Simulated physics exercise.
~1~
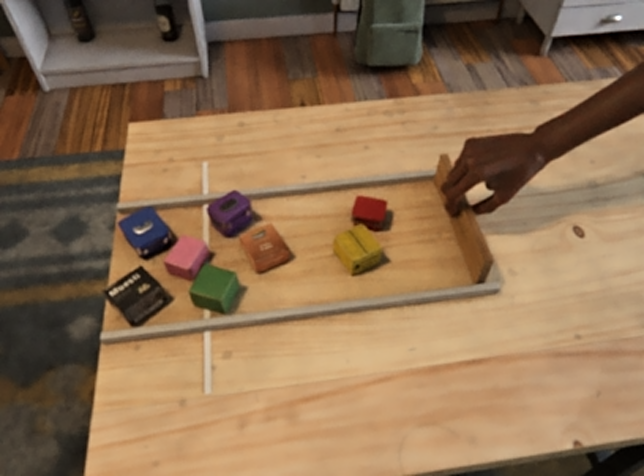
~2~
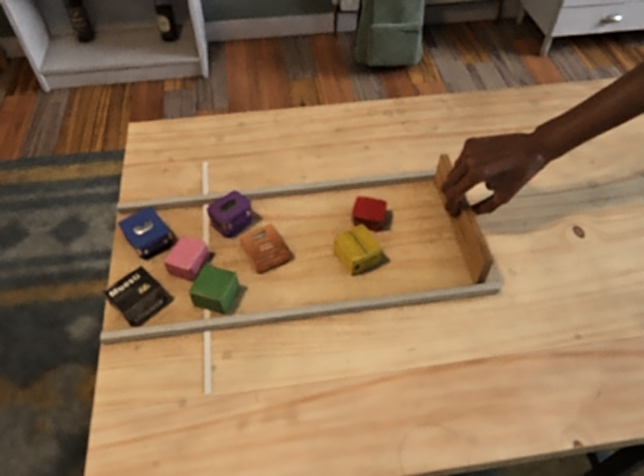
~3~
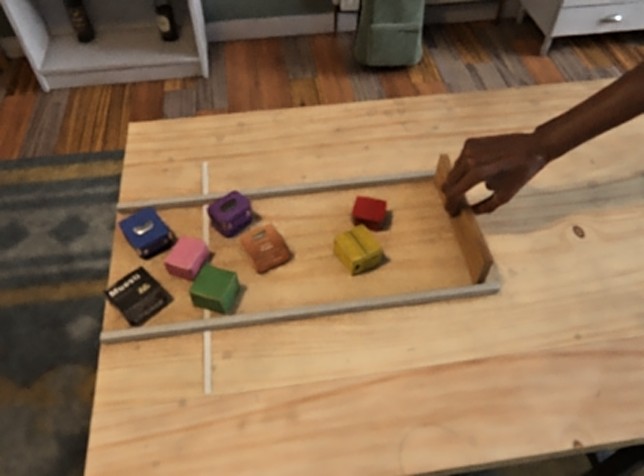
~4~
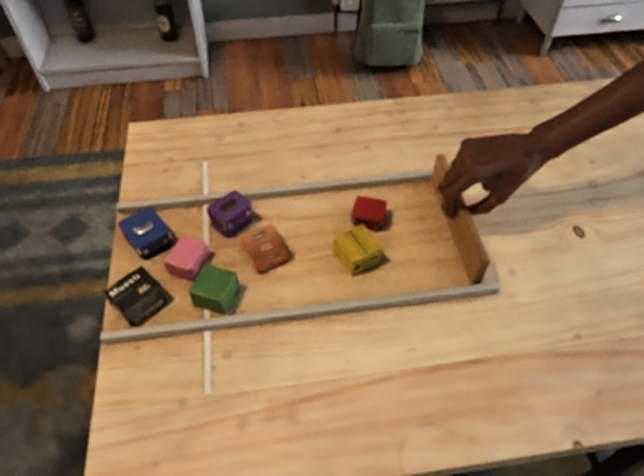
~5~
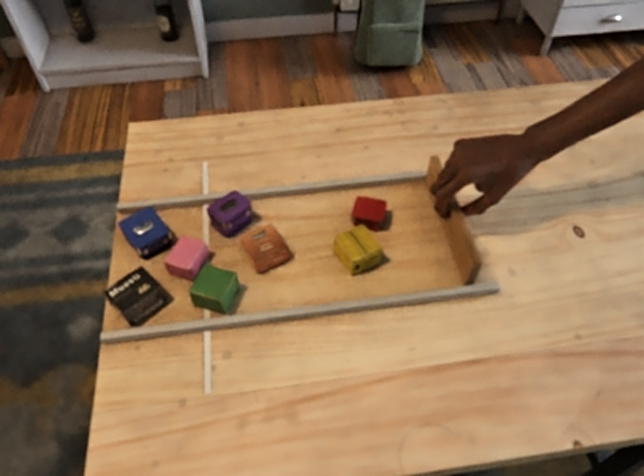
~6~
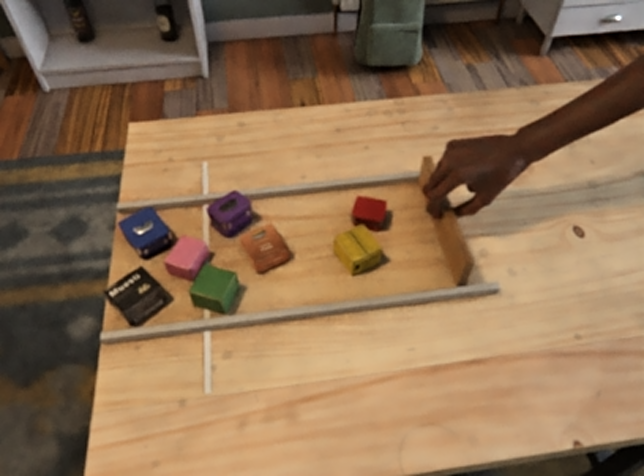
On a wooden table, a hand holds an upright board at the right end of a railed channel of small colourful boxes, then slides it slightly left while the boxes stay still.
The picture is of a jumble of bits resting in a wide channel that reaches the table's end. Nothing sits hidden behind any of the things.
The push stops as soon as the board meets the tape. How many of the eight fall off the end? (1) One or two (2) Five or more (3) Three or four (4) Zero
Zero (4).
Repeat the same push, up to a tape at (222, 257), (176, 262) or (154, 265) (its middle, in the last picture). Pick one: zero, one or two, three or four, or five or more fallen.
Not one; one to two; three or four.
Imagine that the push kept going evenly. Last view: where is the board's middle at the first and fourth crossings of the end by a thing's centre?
I'd put it close to (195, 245) and later close to (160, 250).
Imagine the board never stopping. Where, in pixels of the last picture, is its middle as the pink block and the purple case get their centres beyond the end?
The middle is at (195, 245) when it's the pink block, and at (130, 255) when it's the purple case.
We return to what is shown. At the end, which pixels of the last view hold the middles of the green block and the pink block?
The green block at (187, 298), the pink block at (117, 268).
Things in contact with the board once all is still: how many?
I count 4 of them.
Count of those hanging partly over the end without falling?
Overhanging: 3.
Soon after, none off yet; black box at rest near (136, 296); blue case at rest near (146, 234); pink block at rest near (187, 258).
At rest, the number that fall off is zero.
